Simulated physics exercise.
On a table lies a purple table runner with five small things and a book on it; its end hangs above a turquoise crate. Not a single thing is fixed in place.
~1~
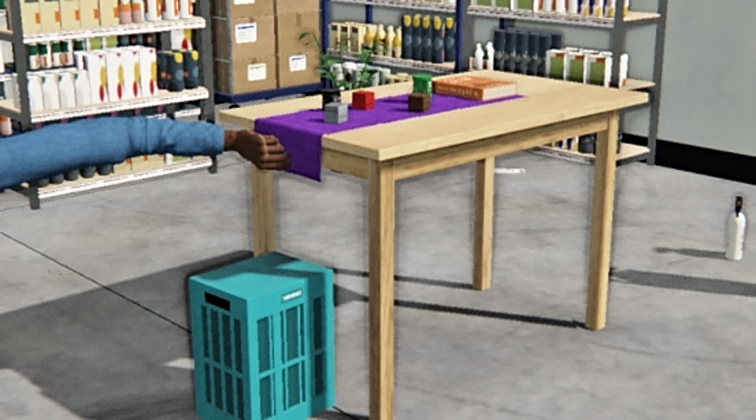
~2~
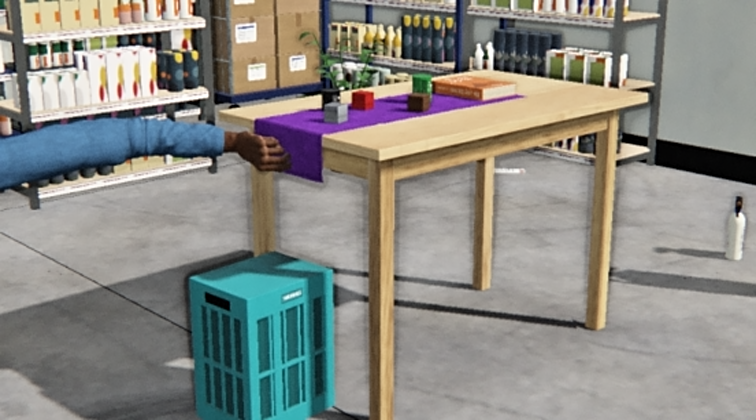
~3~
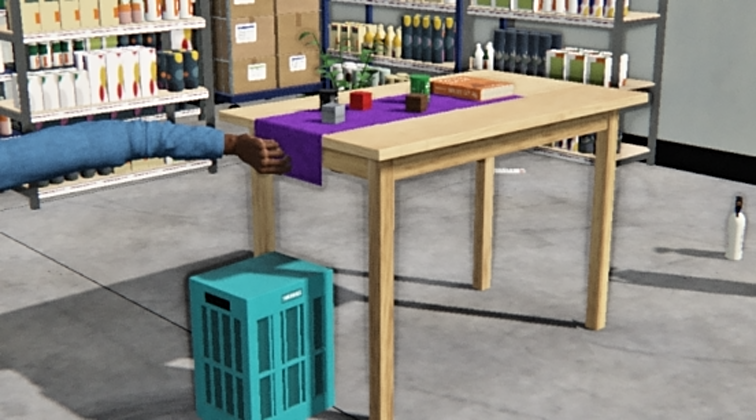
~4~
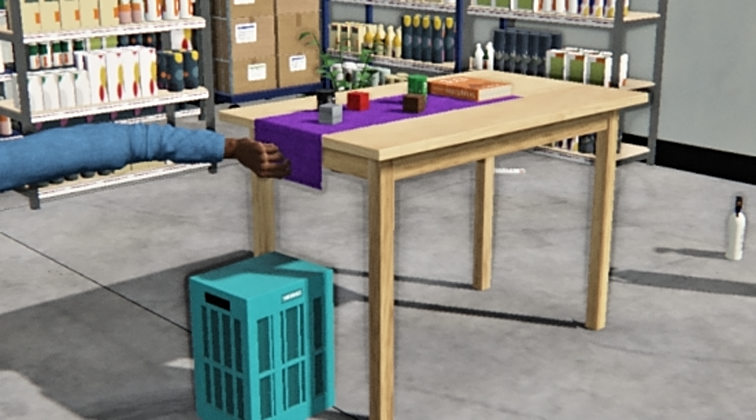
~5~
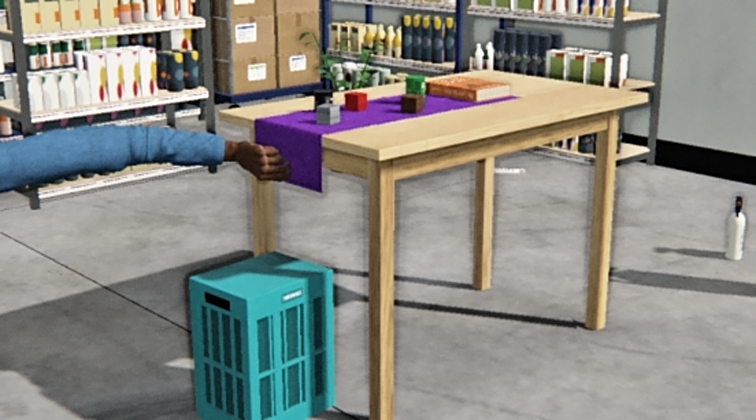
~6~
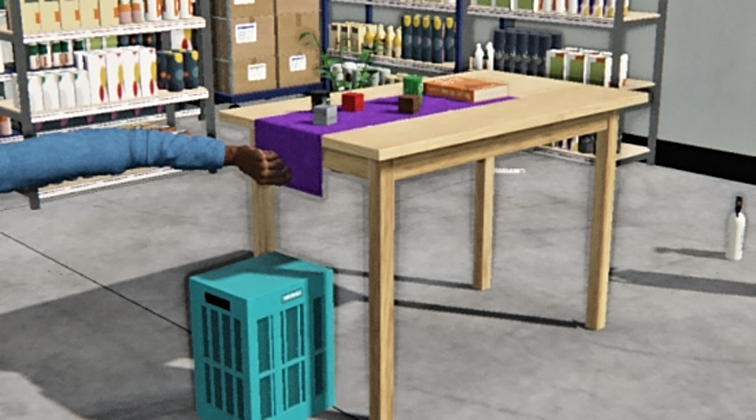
At the start, a hand in a blue sleeve grips the hanging end of a purple runner on a wooden table, above a turquoise crate. The hand then draws the cloth slowly downward, and the small cubes, plant and book on it shift slightly left toward the table's edge.
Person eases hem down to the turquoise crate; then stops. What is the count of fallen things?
Two objects go.
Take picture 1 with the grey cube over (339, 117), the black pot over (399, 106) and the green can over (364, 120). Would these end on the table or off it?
Outcome: The grey cube is gone, the black pot is still in place, the green can is gone.
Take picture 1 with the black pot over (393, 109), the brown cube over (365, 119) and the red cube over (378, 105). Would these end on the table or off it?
I'd say the black pot hangs on, the brown cube takes a fall, and the red cube hangs on.
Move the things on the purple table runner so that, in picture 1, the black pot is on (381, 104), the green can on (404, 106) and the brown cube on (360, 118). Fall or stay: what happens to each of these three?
Black pot: Stays. Green can: Stays. Brown cube: Goes.
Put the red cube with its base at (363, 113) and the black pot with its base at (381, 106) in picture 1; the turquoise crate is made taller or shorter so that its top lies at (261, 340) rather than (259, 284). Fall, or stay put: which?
The red cube falls, the black pot comes down.
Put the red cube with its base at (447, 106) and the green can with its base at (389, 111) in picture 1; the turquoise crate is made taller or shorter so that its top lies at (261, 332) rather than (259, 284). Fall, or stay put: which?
Red cube: Still up. Green can: Off.
Soon after, hem near (288, 236); grey cube gone.
Then, hem on the crate; grey cube and black pot gone.
At rest, hem on the crate; grey cube and black pot gone. It carries off two.
